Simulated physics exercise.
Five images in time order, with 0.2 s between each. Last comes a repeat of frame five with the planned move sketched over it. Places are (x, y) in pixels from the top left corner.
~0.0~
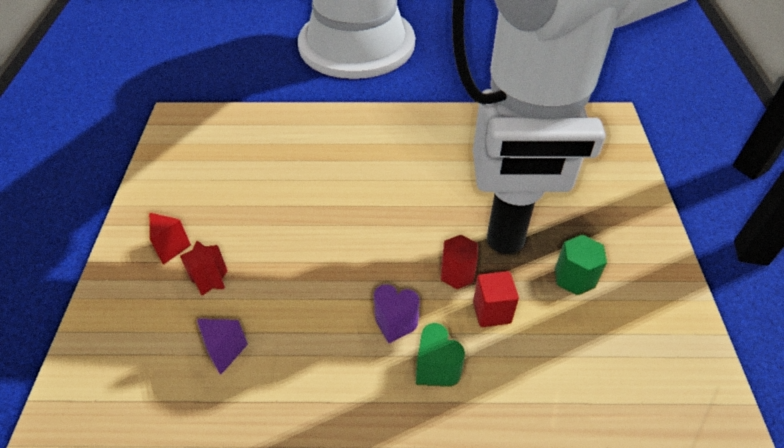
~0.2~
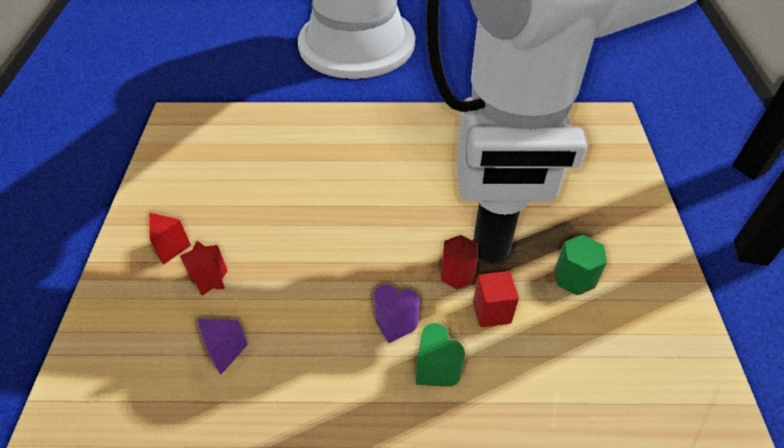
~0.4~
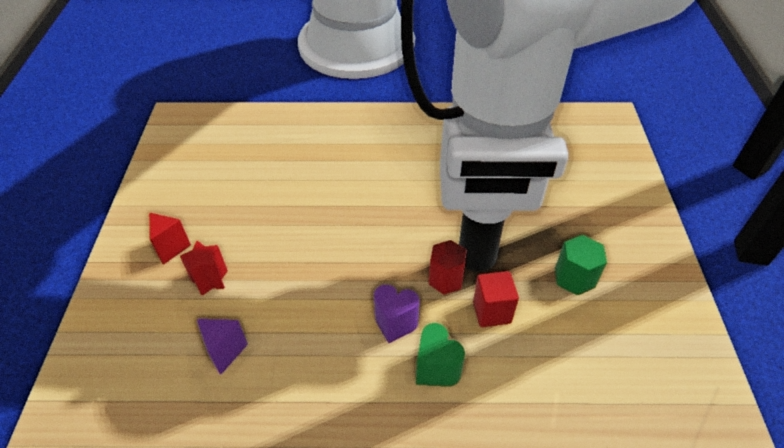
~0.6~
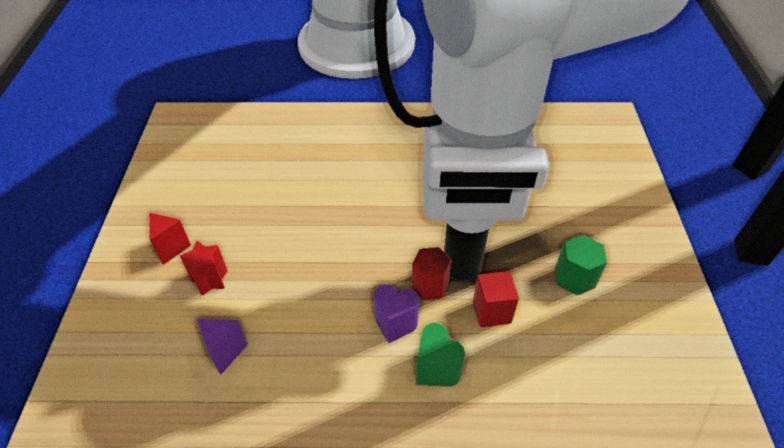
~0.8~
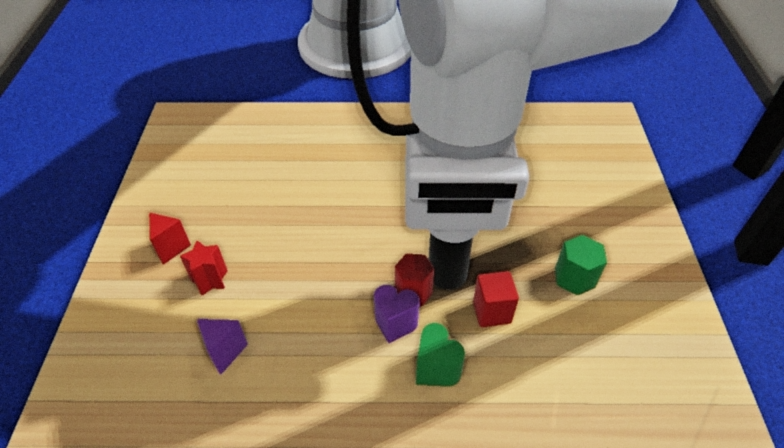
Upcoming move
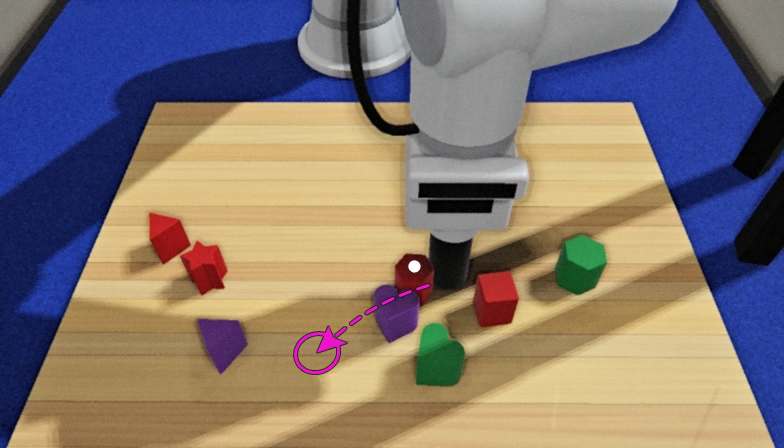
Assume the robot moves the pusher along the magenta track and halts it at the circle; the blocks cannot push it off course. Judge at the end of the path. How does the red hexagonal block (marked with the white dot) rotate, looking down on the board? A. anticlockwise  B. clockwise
B
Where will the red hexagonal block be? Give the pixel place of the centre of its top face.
Its top middle is near (279, 310).
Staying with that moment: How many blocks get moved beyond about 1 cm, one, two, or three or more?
Blocks moved: Two.
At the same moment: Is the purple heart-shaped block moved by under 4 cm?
I believe so.
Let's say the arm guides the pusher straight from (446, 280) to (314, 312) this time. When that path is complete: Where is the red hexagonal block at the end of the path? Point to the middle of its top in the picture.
Somewhere near (273, 306).
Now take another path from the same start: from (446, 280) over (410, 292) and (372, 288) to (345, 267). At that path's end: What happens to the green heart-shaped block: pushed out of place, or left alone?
My prediction: It remains in place.
Path on the board, from (446, 280) by way of (401, 295) and (357, 319) to (317, 353); the dot is on the red hexagonal block.
What follows on the original path. One third of the way, pusher (399, 290); purple heart-shaped block (388, 307), turned 45° anticlockwise; red hexagonal block (363, 282).
Two thirds of the way, pusher (356, 314); purple heart-shaped block (385, 317), turned 55° anticlockwise; red hexagonal block (313, 301), turned 25° clockwise.
At the end, pusher (316, 347); purple heart-shaped block (385, 317), turned 55° anticlockwise; red hexagonal block (279, 310), turned 55° clockwise; red square in place.
